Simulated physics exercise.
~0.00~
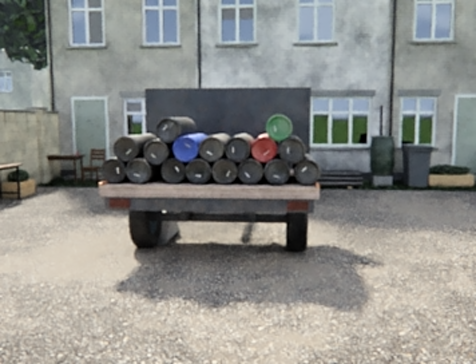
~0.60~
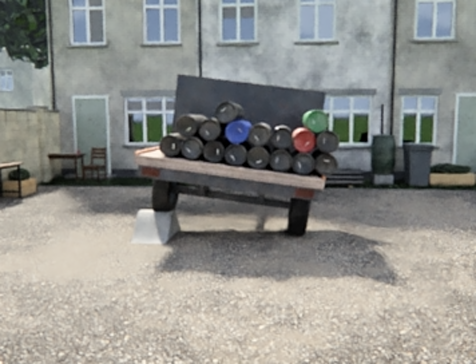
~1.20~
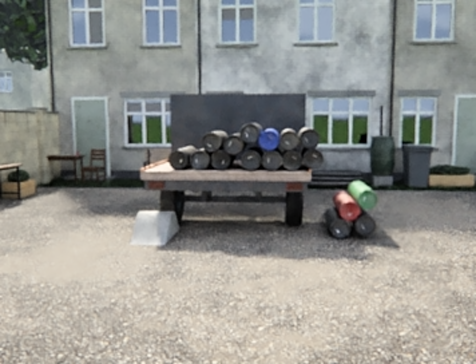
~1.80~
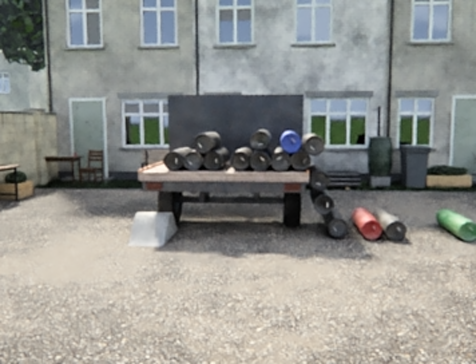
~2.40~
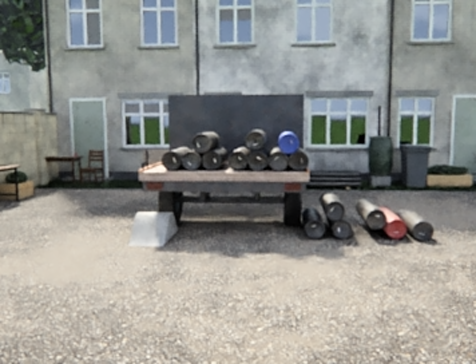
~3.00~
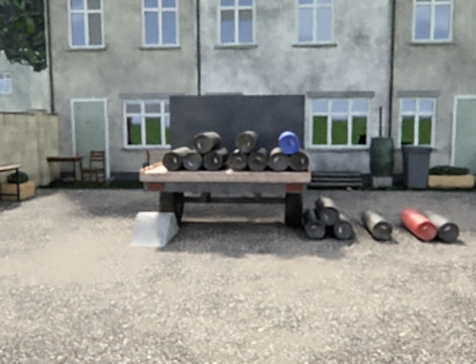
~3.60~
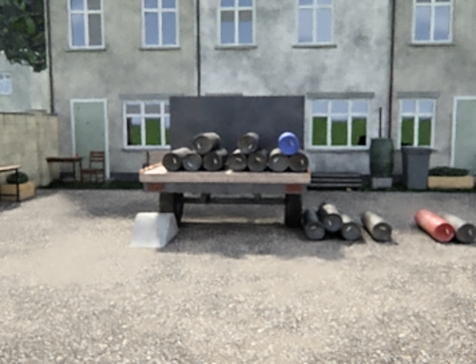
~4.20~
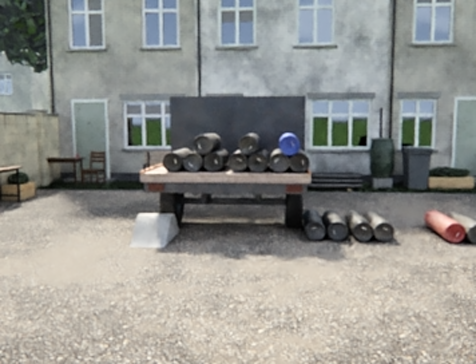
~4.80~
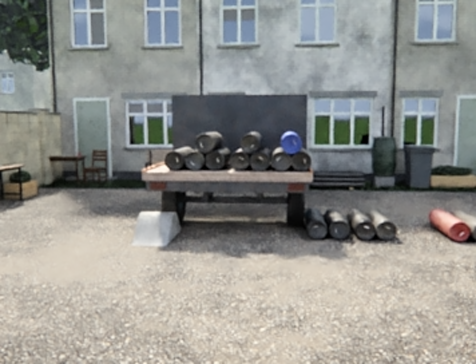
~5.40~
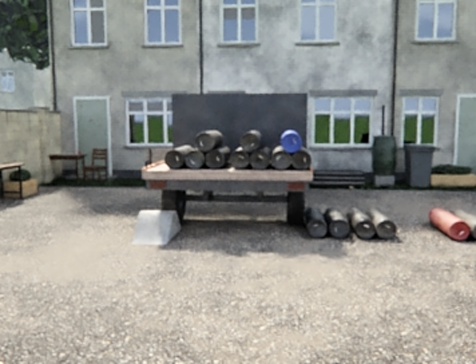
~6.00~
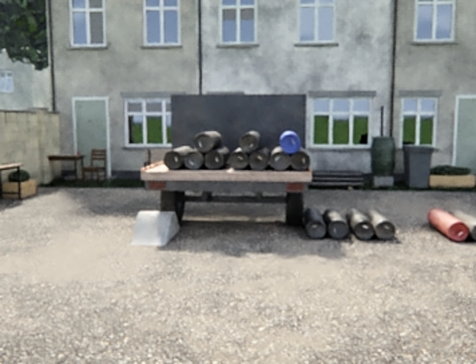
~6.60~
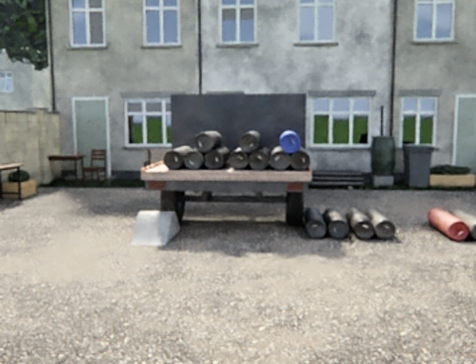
A stack of cylinders spilled off the right side of a flat trailer as it tilted over a hump, the green and red ones rolling away across the gravel, while the blue one ended up resting on others still aboard.
